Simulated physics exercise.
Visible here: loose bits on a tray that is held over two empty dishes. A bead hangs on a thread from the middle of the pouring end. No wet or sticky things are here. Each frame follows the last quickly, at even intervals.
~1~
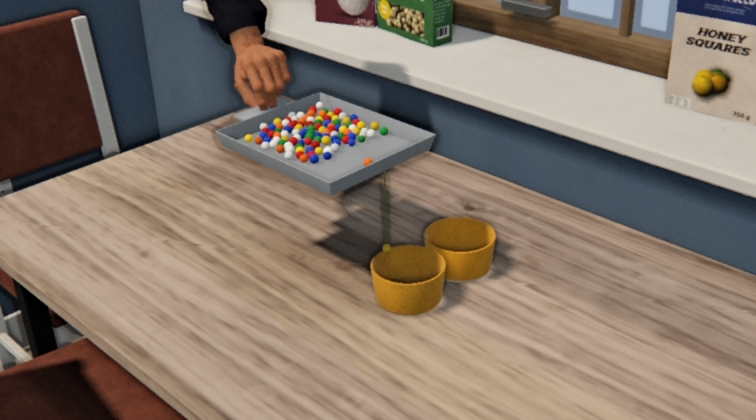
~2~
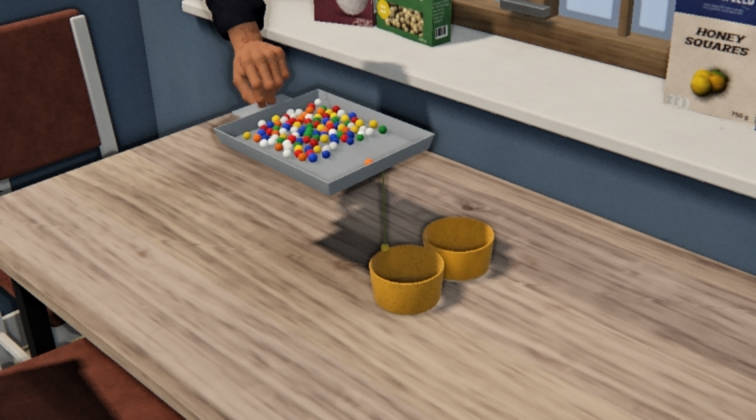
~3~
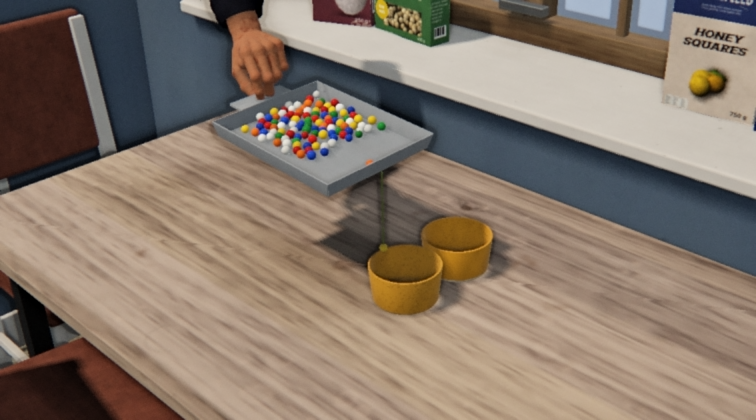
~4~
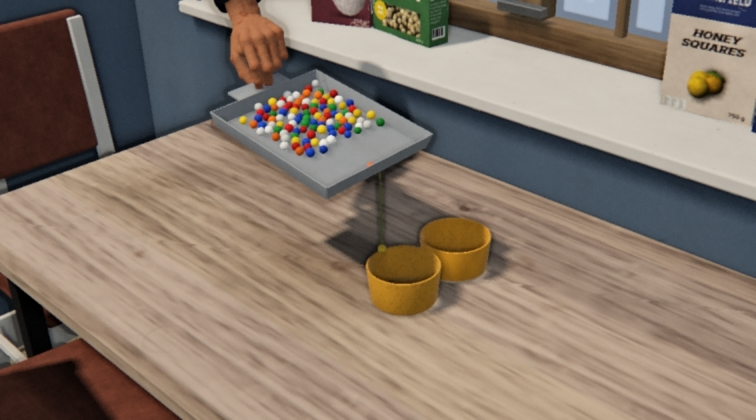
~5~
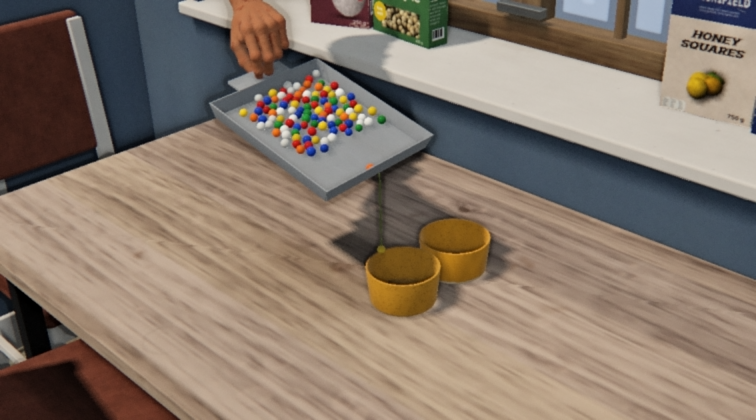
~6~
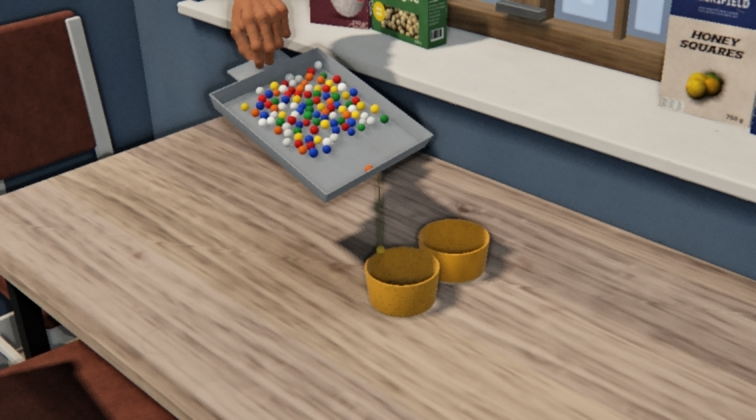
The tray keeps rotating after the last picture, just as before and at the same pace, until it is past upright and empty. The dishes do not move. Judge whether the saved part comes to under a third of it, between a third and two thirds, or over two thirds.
The dishes end up with below a third of the load.
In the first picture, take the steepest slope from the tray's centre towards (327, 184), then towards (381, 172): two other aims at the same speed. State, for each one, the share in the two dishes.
0 % then 40 %, roughly.
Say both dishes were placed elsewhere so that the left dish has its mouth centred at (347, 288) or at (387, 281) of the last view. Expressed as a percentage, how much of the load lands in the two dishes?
About 70 per cent first, then about 40 per cent.
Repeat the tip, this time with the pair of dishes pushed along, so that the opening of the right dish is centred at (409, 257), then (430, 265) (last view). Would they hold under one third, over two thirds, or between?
Taking the two places in turn, the answer is more than two thirds and then more than two thirds.
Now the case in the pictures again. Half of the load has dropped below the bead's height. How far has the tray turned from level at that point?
That happens at close to 95 degrees.
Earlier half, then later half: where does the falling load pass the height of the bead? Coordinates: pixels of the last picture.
About (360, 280) to begin with, then about (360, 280).
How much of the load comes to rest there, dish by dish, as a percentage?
Left dish around 20 percent; right dish around 0 percent.
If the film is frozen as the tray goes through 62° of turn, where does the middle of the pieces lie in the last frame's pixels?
The load's middle is around (354, 176).
Shortly afterwards, tray tipped steeply; the bulk on the tray; only a few in the left dish; a little outside both; a little in the air.
Next, tray tipped right over; near a quarter on the tray; a little in the left dish; near half outside both; near a quarter in the air.
Some moments later, tray tipped past a quarter turn; a little in the left dish; the bulk outside both.
In the end, tray tipped past a quarter turn; a little in the left dish; none at all in the right dish; the bulk outside both.
